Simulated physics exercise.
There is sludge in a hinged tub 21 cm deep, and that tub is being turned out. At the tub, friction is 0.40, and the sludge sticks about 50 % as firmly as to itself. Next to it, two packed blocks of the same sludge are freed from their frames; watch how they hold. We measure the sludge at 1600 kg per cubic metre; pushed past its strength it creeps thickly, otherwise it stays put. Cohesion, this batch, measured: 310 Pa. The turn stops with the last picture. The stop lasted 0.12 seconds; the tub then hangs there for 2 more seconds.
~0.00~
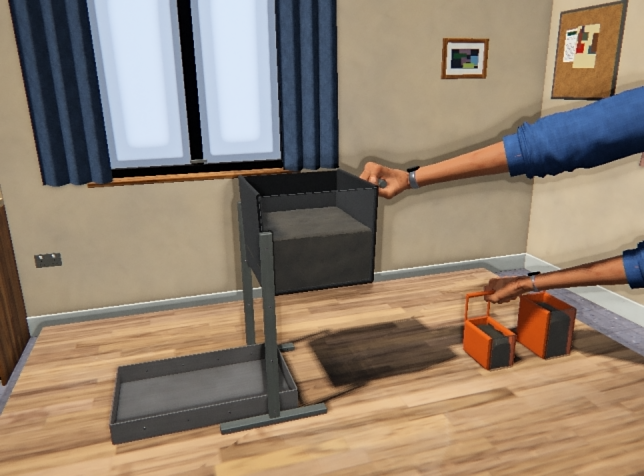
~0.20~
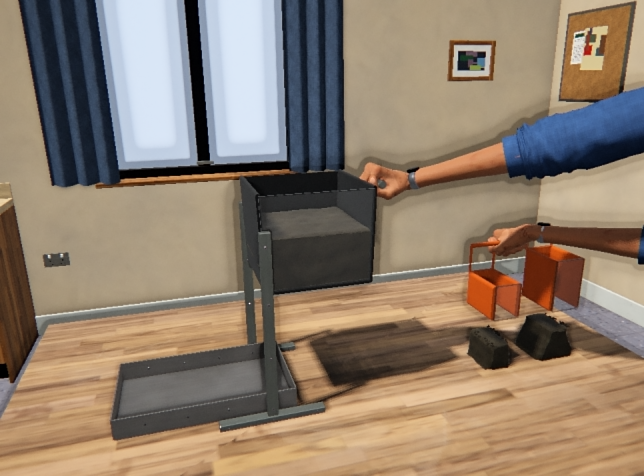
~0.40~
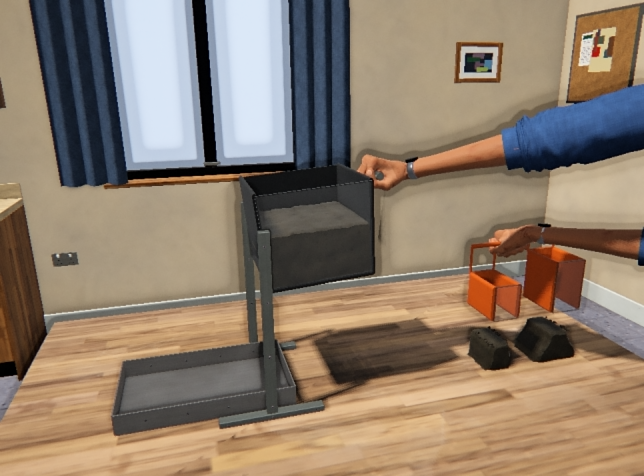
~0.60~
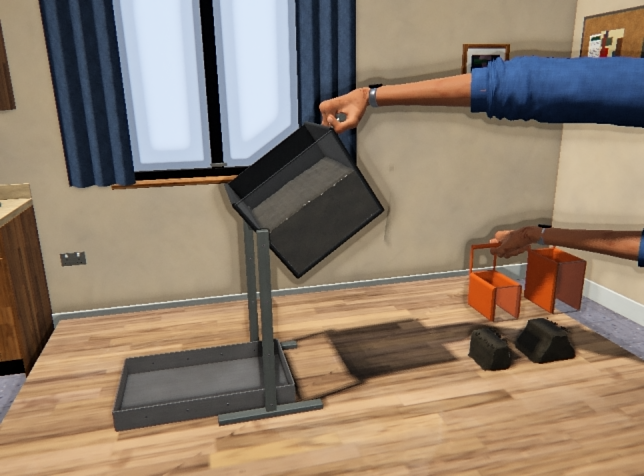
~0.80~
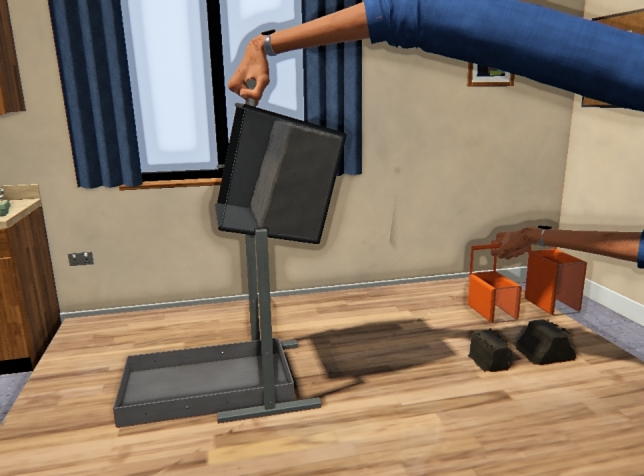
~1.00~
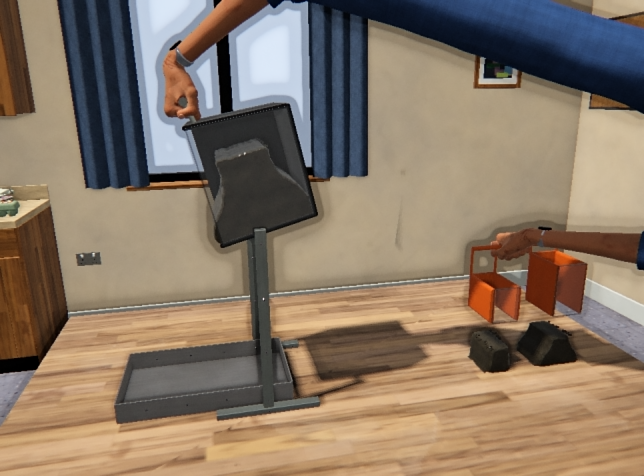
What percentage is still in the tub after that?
About 0 %.
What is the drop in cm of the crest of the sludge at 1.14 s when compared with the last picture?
About 10 cm.
By 1.14 s, the tub is at 103 degrees and holds 52 %.
By 1.31 s, the tub is at 103 degrees and holds 30 %.
By 1.48 s, the tub is at 103 degrees and holds 22 %.
By 1.65 s, the tub is at 103 degrees and holds 17 %.
By 3.00 s, at the end, the tub is at 103 degrees and holds 0 %.
